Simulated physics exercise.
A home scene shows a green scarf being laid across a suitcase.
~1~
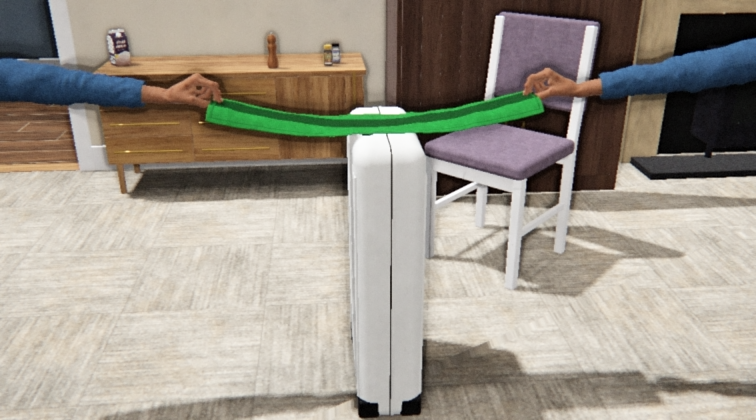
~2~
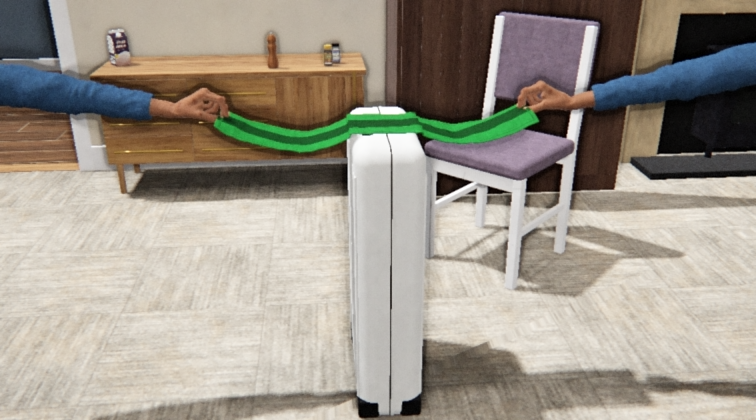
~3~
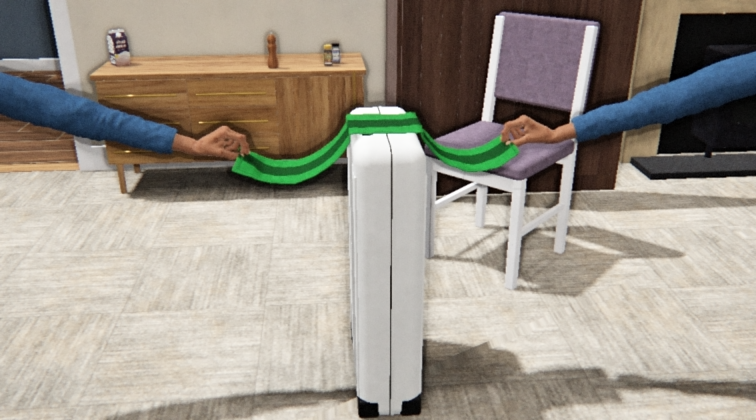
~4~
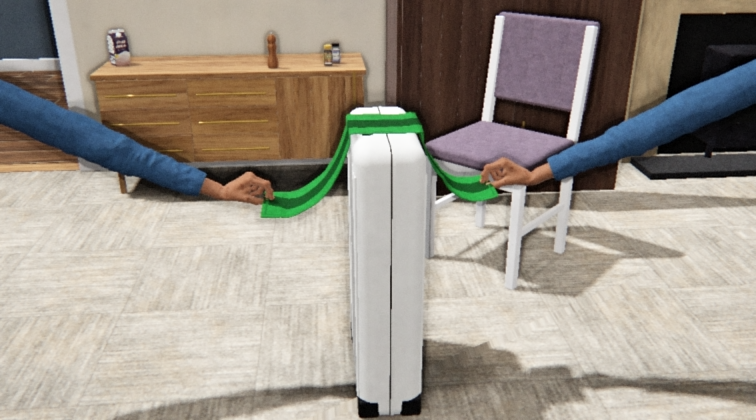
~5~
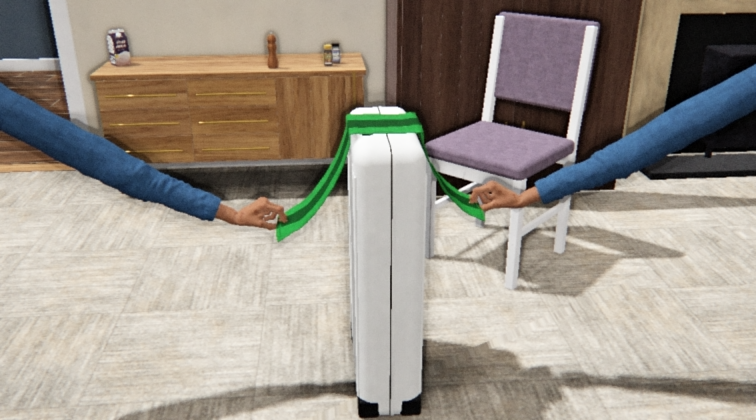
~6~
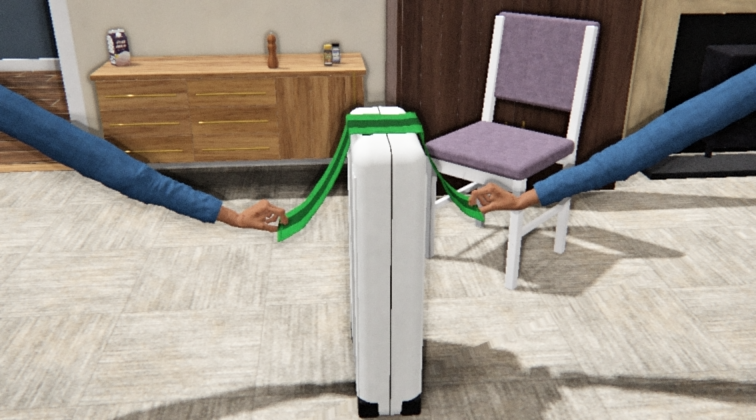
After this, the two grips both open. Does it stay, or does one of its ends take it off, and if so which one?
It does not come off.
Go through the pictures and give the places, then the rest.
In the first frame, left end (211, 122); right end (539, 114); top of the suitcase (392, 155).
In the second frame, left end (219, 130); right end (534, 124).
In the third frame, left end (237, 173); right end (517, 156); top of the suitcase (392, 155).
In the fourth frame, left end (265, 218); right end (494, 198).
In the fifth frame, left end (282, 240); right end (480, 220).
In the sixth frame, left end (283, 241); right end (480, 221); both sides about alike.
Then, 0.20 s on from there, scarf hanging on both sides, left end near (303, 242), right end near (454, 225).
Then, 0.28 s on from there, scarf hanging on both sides, left end near (333, 249), right end near (427, 232).
In the end, scarf hanging on both sides, left end near (352, 250), right end near (415, 233). The green scarf stays on top.
